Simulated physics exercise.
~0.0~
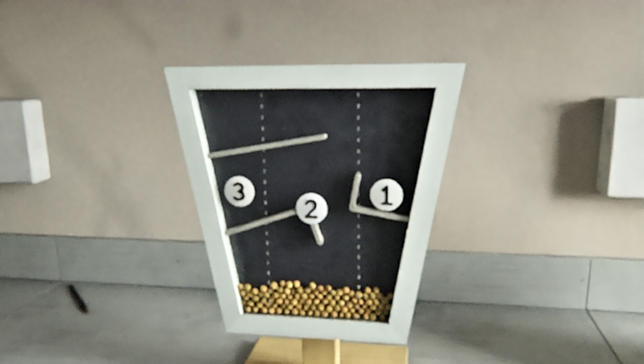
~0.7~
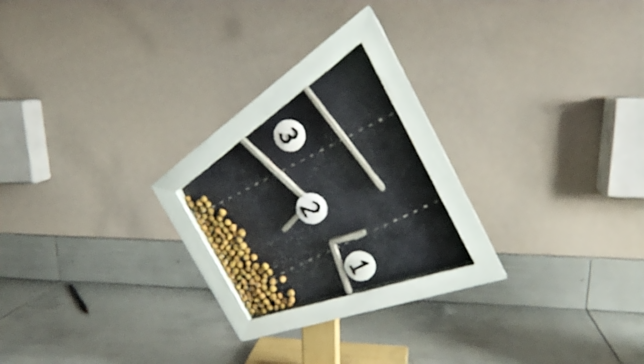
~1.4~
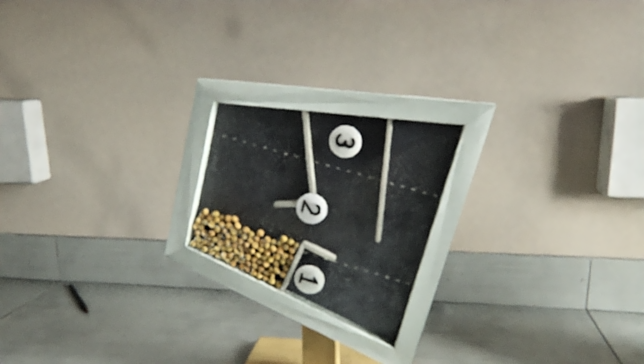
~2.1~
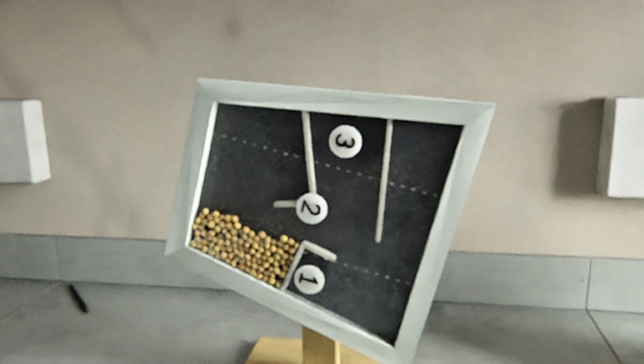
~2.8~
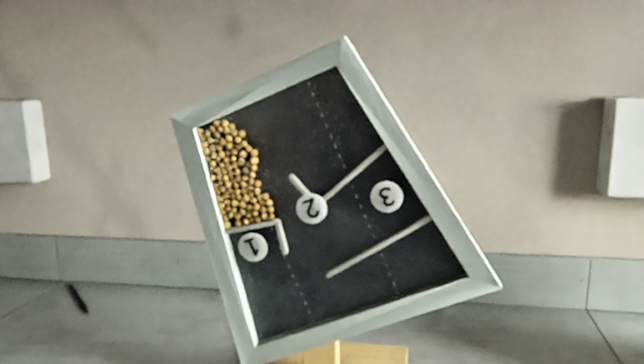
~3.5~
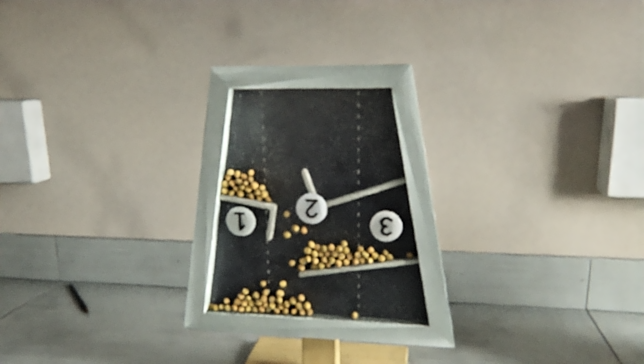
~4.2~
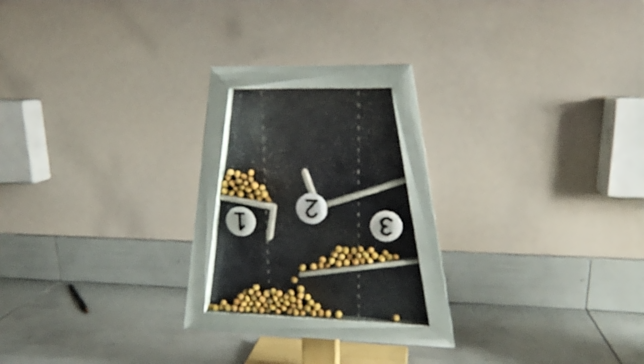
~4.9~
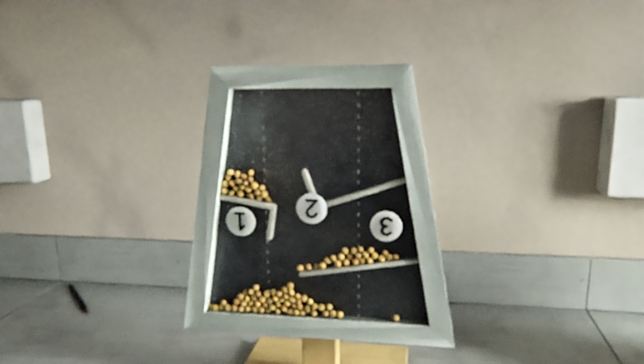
Framed dark case turning clockwise in stages until upside down, its small tan beads spilling from a ledge and settling in three heaps.
